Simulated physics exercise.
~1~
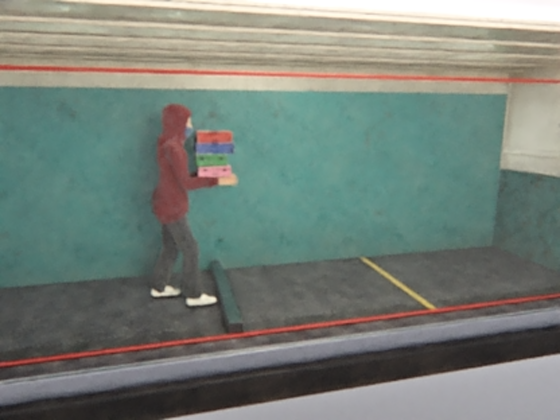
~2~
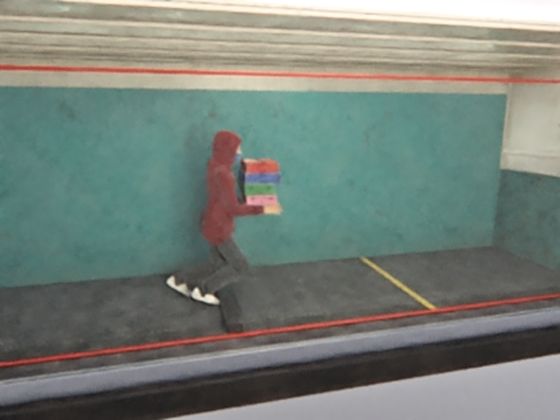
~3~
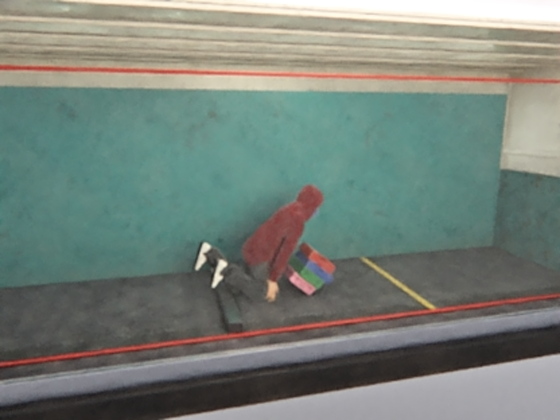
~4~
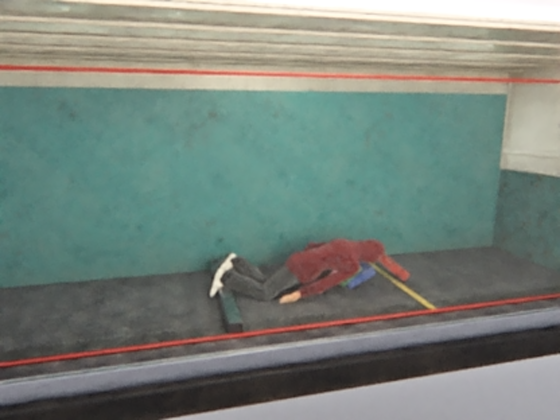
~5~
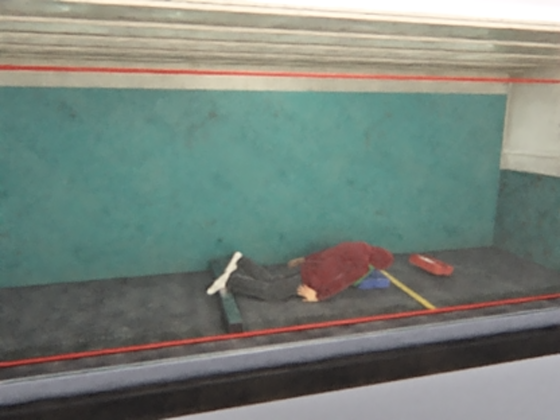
A person in a red hooded top and grey trousers carries a stack of red, blue, green and pink boxes along a narrow, teal-walled compartment, seen from the side through a long opening. A low dark rail lies across the grey floor ahead, with a yellow line farther right. The person reaches the rail, pitches forward over it and drops toward the floor as the stack tips. The person lands face down, and the boxes scatter rightward. At the end the person lies stretched out, the red box beyond the yellow line and the blue one short of it.
